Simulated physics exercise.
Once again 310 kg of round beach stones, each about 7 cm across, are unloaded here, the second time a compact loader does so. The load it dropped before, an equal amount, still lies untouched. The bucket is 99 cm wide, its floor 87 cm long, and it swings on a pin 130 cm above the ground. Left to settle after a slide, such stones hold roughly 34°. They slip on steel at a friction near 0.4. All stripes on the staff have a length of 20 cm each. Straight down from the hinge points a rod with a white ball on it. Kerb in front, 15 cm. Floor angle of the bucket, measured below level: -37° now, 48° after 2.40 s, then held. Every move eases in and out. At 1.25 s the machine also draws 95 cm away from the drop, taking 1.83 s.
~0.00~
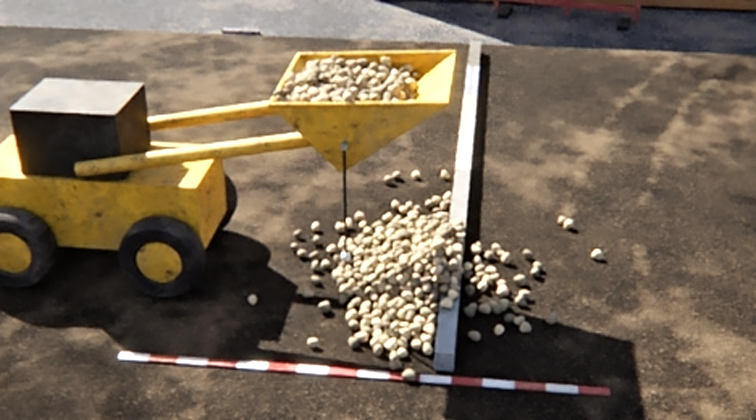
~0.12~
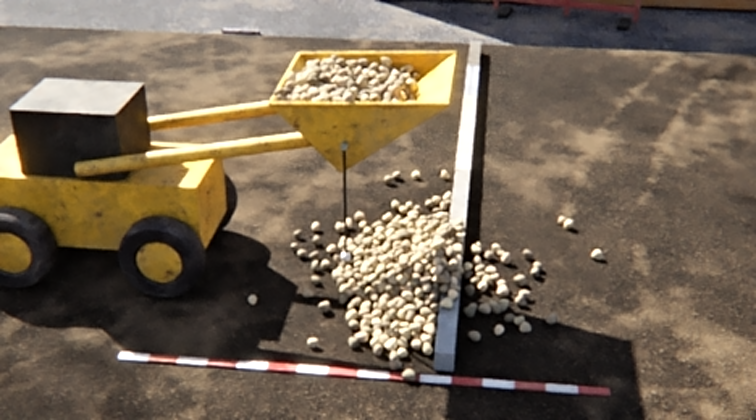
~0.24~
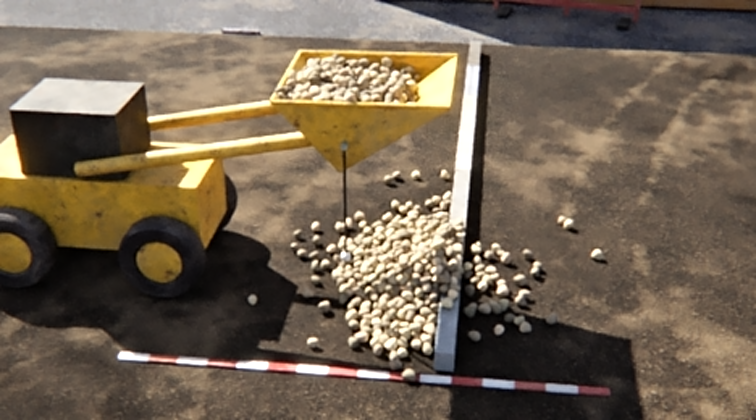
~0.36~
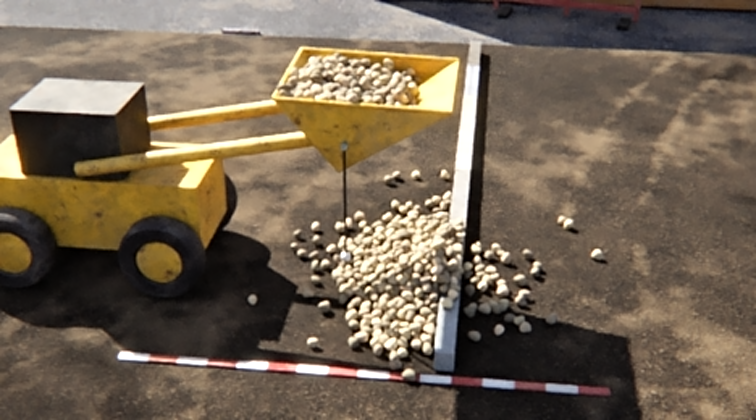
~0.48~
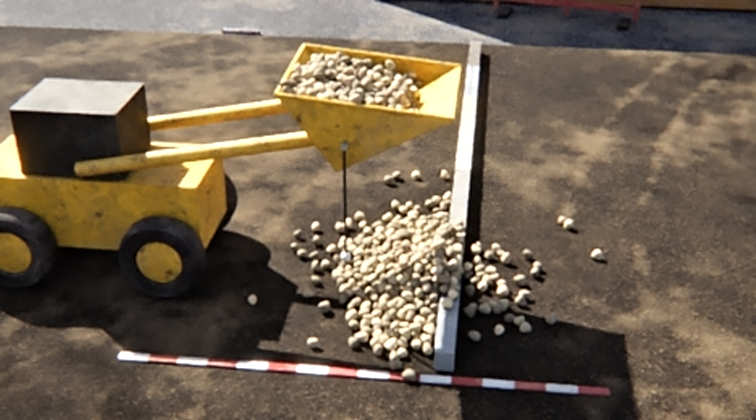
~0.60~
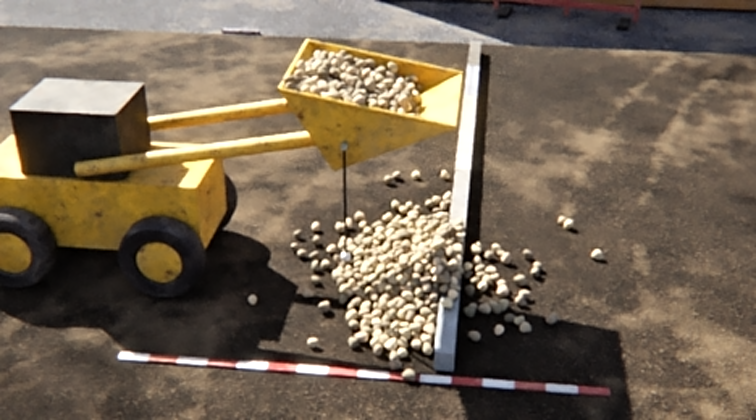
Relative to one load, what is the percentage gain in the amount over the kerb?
A gain of about 36 per cent.
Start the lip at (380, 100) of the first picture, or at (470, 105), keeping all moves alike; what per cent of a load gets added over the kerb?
Near 0 in a hundred first, near 55 in a hundred second.
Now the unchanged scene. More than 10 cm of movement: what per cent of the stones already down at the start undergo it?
About 20 %.
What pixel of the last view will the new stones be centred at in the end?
Their centre ends up near (422, 264).
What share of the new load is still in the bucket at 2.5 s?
Held: Around 0 % of the load.
After 1.8 s the floor is at 35°; in per cent of one load, 54 in the bucket, 132 on this side of the kerb, 13 over the kerb; the foremost stones are at (552, 265).
After 2.5 s the floor is at 48°; in per cent of one load, 0 in the bucket, 157 on this side of the kerb, 43 over the kerb; the foremost stones are at (599, 282).
After 3.5 s the floor is at 48°; in per cent of one load, 0 in the bucket, 157 on this side of the kerb, 43 over the kerb; the foremost stones are at (637, 302).
After 6.1 s the floor is at 48°; in per cent of one load, 0 in the bucket, 157 on this side of the kerb, 43 over the kerb; the foremost stones are at (637, 302). Net gain over the kerb, 36.
